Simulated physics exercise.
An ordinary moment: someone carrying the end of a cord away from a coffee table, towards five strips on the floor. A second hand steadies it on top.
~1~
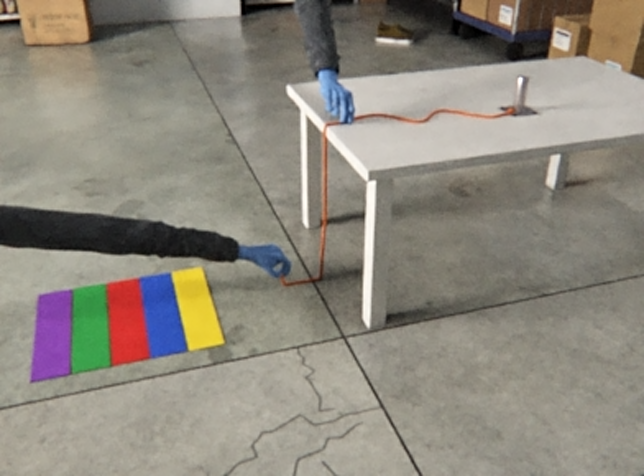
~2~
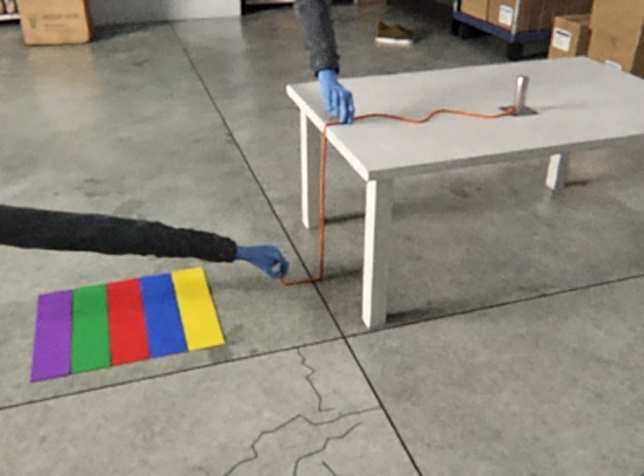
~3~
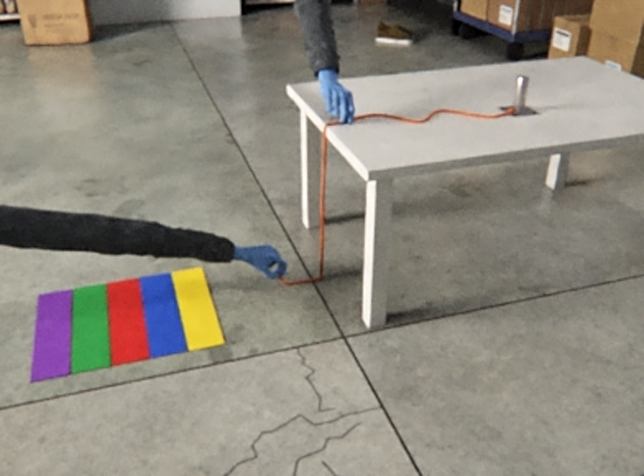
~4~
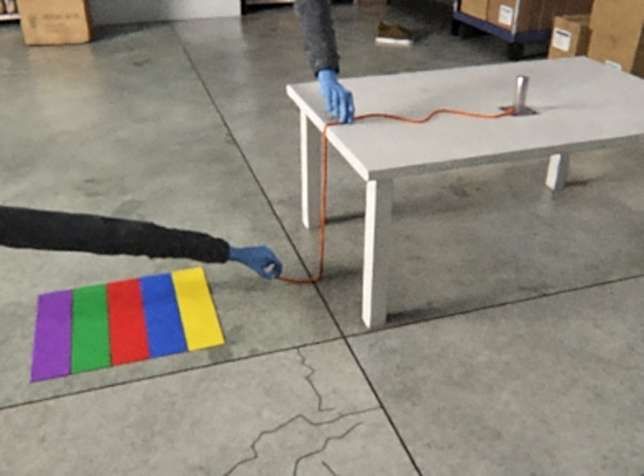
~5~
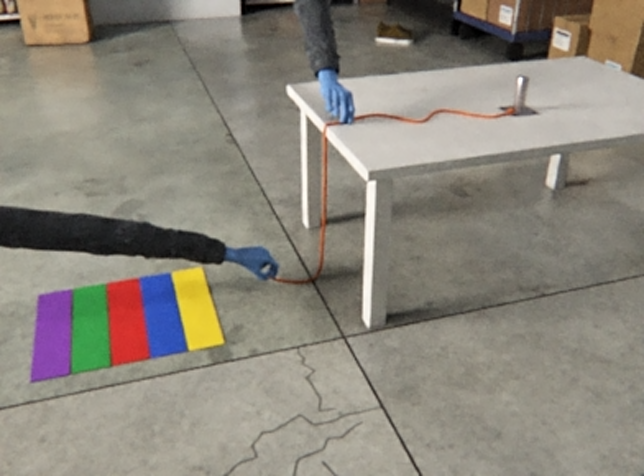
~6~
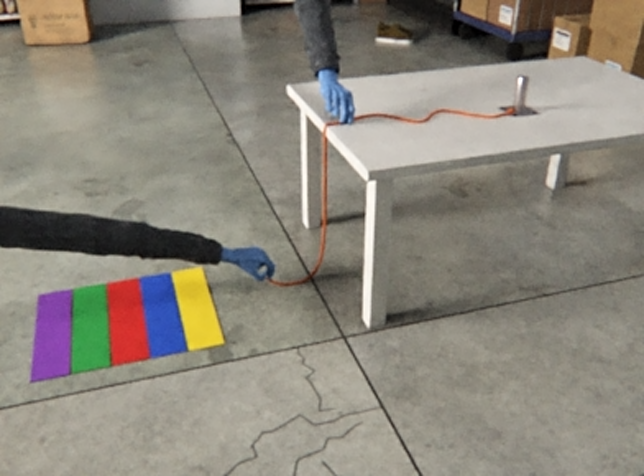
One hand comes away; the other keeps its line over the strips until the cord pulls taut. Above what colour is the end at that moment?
The end stops over the red strip.
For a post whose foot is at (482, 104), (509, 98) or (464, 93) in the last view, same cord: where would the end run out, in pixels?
The places are (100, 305), (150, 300) and (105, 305).
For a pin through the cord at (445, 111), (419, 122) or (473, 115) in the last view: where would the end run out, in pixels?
In that order: (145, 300), (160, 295) and (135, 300).
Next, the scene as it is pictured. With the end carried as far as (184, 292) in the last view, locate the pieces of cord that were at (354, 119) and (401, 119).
The first at (325, 132), the second at (374, 120).
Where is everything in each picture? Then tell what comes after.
The first picture shows end (282, 275); yellow (203, 331); blue (166, 338); red (130, 345); green (91, 353); purple (51, 360).
The second picture shows end (280, 276); cord through (488, 117) (430, 117) (373, 115) (325, 143) (322, 211) (321, 268).
The third picture shows end (278, 276).
The fourth picture shows end (273, 277); cord through (488, 117) (430, 117) (373, 115) (325, 143) (323, 210) (321, 268).
The fifth picture shows end (270, 277).
The sixth picture shows end (266, 278); cord through (488, 117) (430, 117) (373, 115) (325, 143) (325, 211) (317, 268).
A little later, end near (184, 292); over yellow.
Next, end near (149, 299); over blue.
When it is tight, end near (127, 302); over red. It gets as far as the red strip.
